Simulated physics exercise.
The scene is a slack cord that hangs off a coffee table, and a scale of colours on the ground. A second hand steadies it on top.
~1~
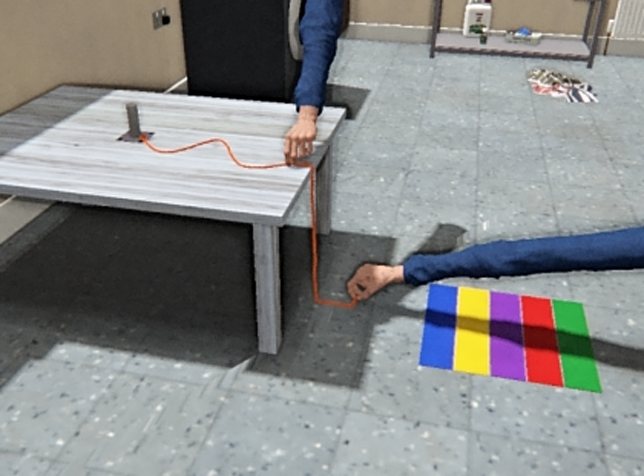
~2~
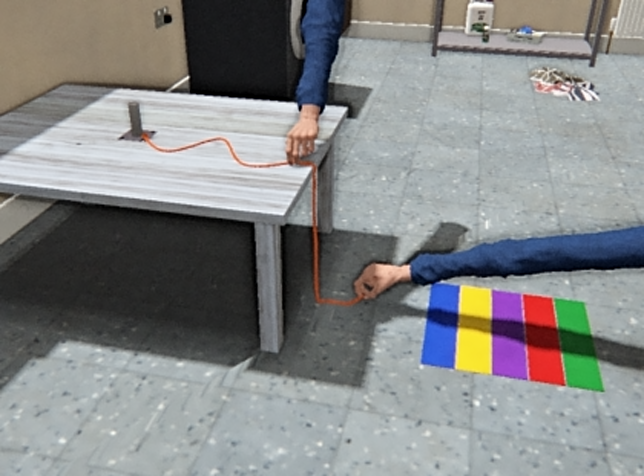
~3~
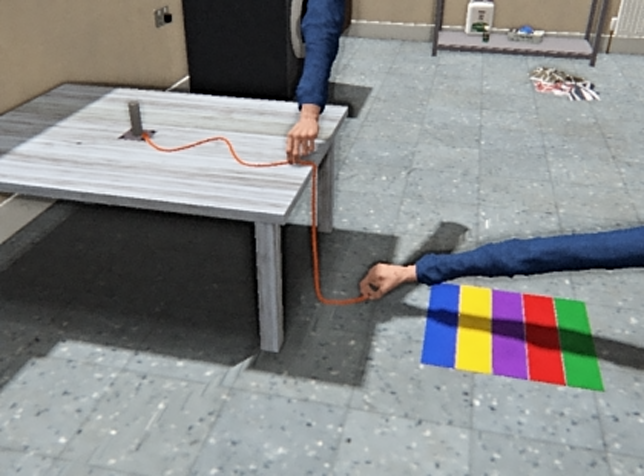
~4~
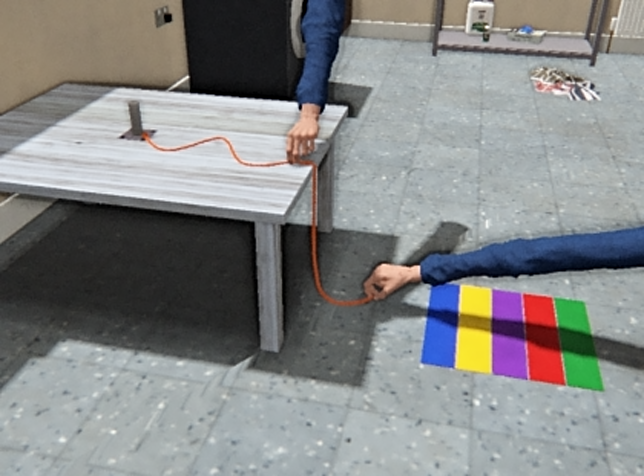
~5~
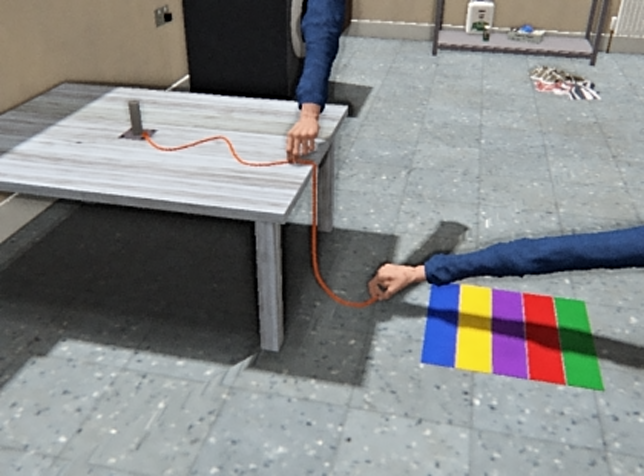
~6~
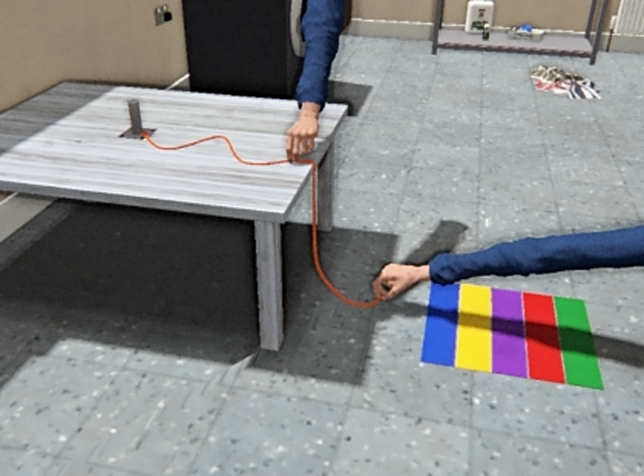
A hand below the table draws the orange cord's lower end slightly to the right.
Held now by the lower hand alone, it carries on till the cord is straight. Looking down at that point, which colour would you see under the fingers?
You would see red.
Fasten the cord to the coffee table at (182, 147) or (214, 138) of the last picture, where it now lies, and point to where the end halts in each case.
(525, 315); (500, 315).
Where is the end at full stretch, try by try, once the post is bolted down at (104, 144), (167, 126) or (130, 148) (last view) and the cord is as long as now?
Results per try: (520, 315); (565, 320); (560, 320).
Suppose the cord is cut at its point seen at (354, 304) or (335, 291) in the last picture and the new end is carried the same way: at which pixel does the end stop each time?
For the first cut it's about (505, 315), and for the second about (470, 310).
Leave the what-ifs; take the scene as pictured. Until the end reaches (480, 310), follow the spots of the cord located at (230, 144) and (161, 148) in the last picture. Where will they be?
Around (271, 149) and around (187, 138).
Soon after, end near (480, 310); over yellow.
After that, end near (521, 315); over purple.
At the stop, end near (545, 319); over red. The red one.
